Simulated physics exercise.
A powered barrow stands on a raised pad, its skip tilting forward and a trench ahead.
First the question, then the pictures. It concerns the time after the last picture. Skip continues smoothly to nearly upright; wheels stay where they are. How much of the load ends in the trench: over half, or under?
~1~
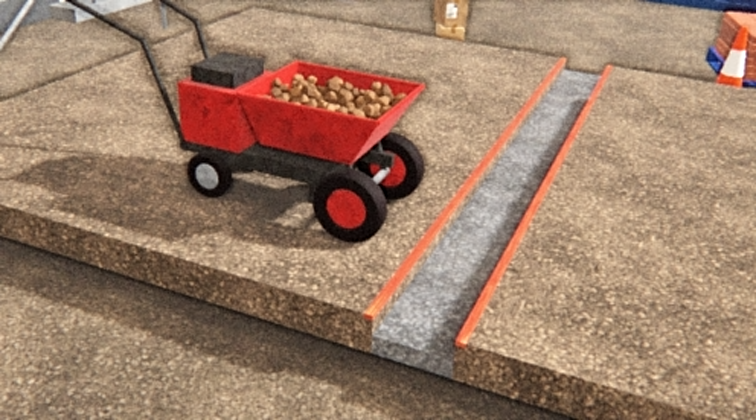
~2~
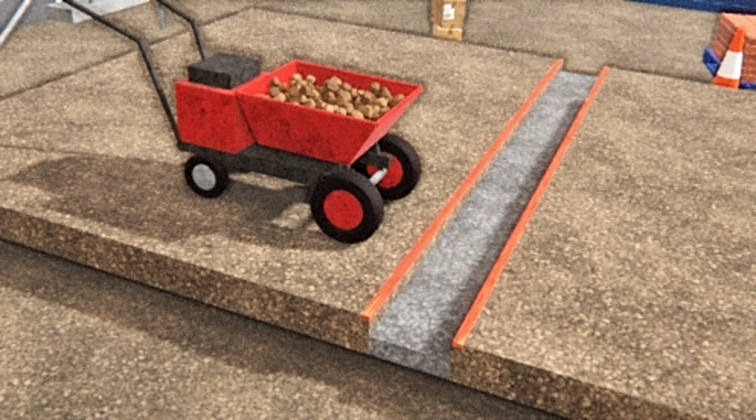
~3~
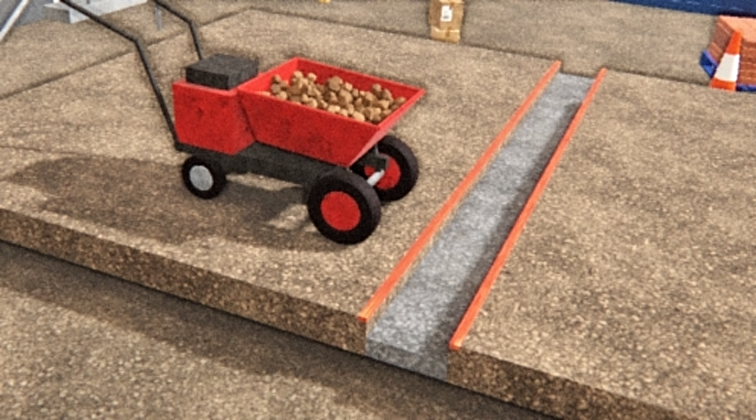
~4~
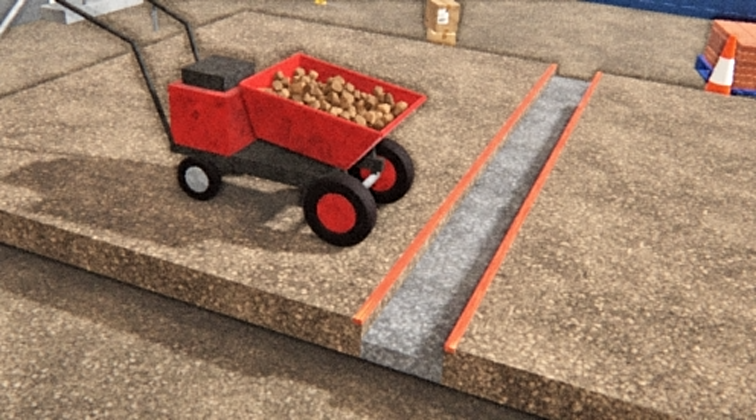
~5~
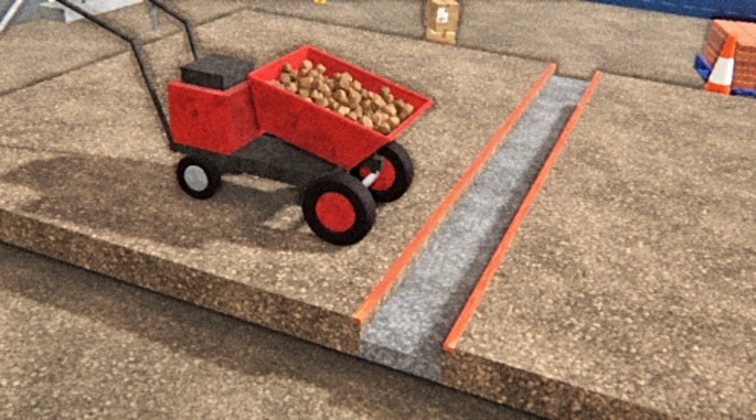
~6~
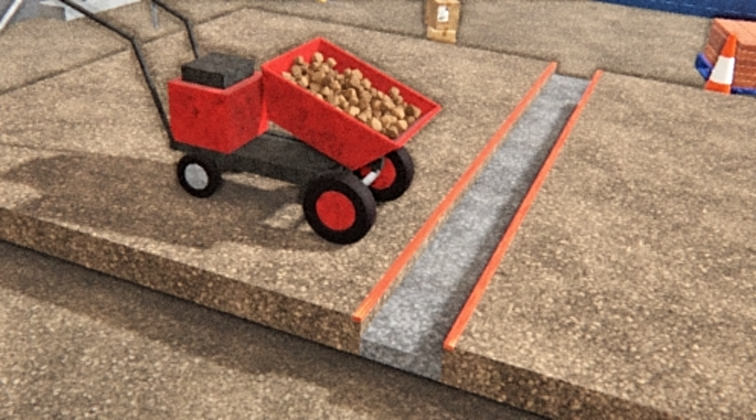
The greater part of the load will drop inside the trench.
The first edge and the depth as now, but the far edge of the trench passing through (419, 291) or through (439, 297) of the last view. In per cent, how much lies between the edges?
Around 20 percent first, around 40 percent second.
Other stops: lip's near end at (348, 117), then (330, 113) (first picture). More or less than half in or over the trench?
Note: Stop one, a majority share; stop two, a majority share.
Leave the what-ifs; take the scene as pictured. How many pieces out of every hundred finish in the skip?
0 per cent, roughly.
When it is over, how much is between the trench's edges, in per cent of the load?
Somewhere around 80 percent, I'd say.
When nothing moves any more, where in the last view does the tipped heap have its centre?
At about (470, 253), give or take.
Just after the last frame, skip tipped steeply; every one in the skip.
A moment on, skip tipped right over; roughly two thirds in the skip; roughly a quarter in or heaped over the trench; just a few beyond it; just a few falling.
Further on, skip tipped right over; about a tenth in the skip; roughly two thirds in or heaped over the trench; roughly a quarter beyond it.
When it is over, skip tipped right over; the larger part in or heaped over the trench; roughly a quarter beyond it.
